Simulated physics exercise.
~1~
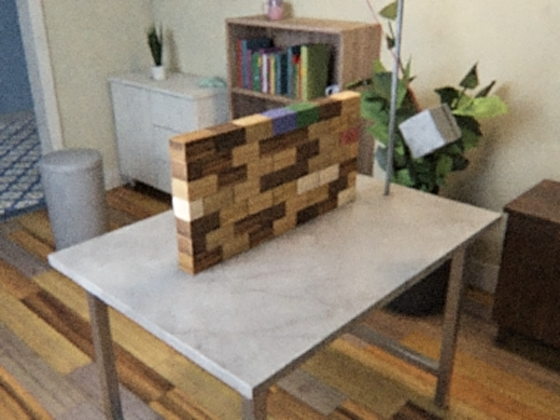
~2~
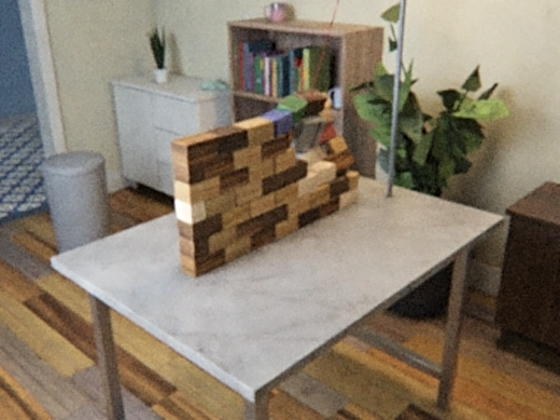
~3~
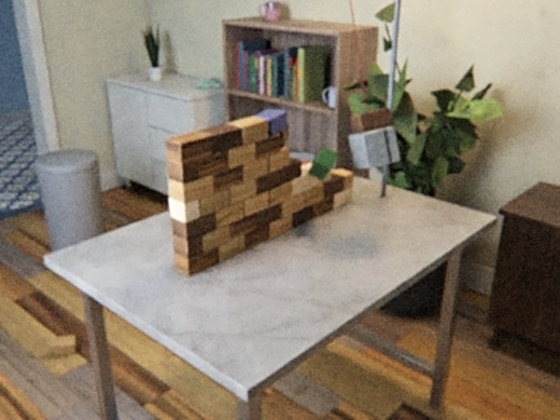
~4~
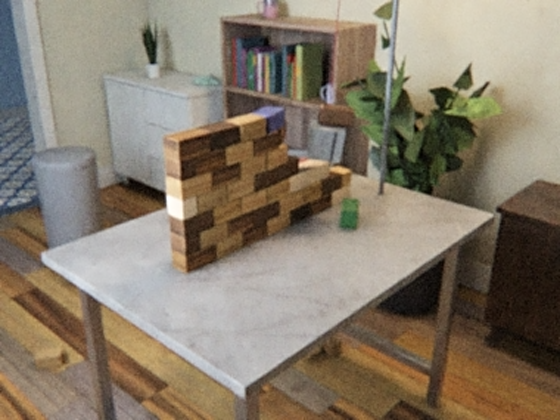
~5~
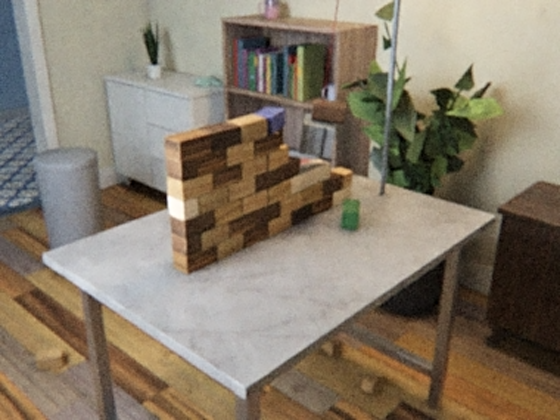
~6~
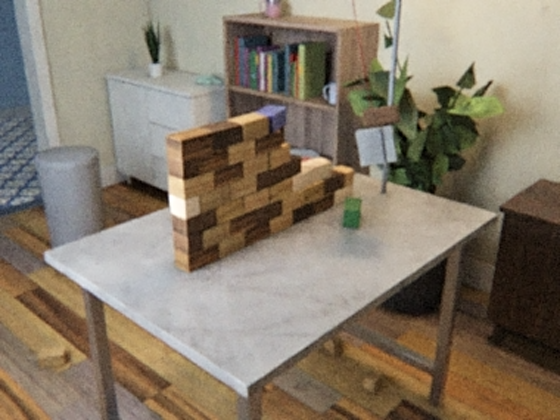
In a living room seen from slightly above, a wall of light and dark wooden blocks stands on a pale marble-topped table, with a grey bin and white cabinet to the left, a bookshelf behind, and a leafy plant to the right. A grey block-like object hanging beside a thin upright pole swings left into the far right end of the wall. The upper right part breaks apart, and the green block tips and drops onto the tabletop. The hanging object keeps swinging back and forth behind the wall. At the end, the left part still stands tall with a blue block on its stepped edge, while the green block lies near the low right end.
